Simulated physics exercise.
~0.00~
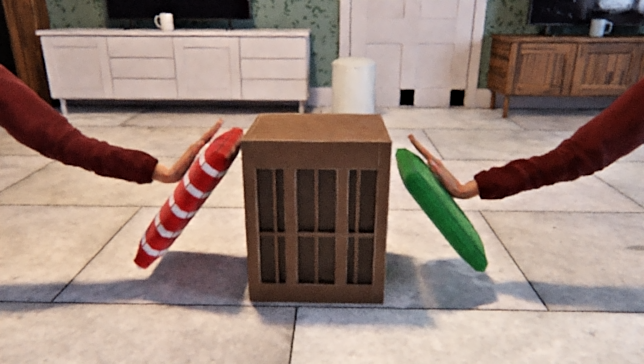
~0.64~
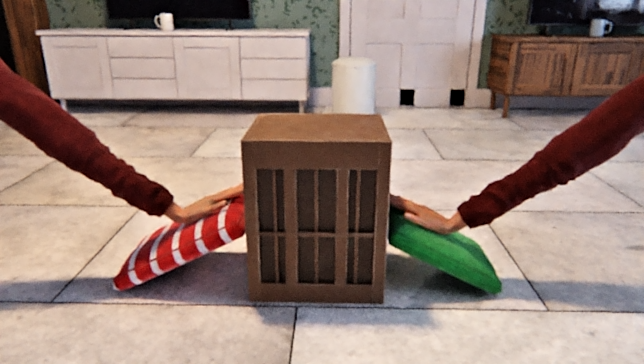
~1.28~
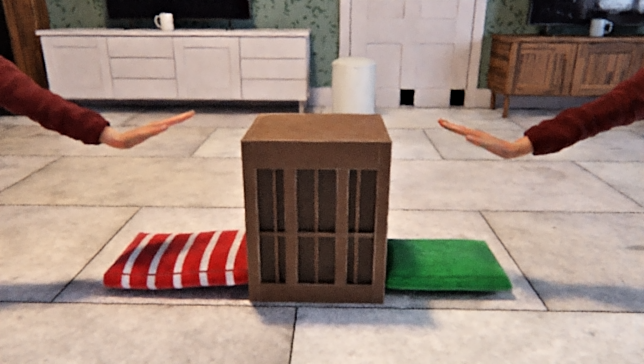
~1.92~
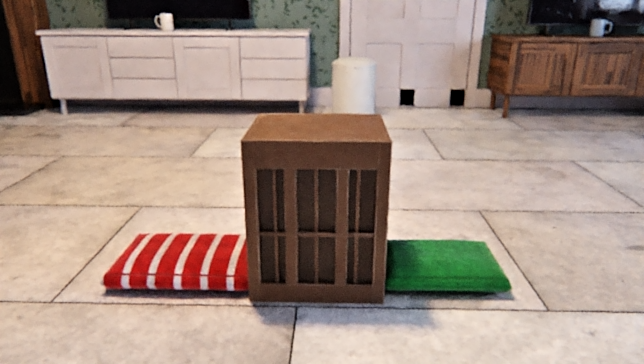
A red-and-white striped pillow and a green soft bag leaned on either side of a brown crate as two hands pressed them downward, and both sank until they lay flat on the floor before the hands lifted away and left.
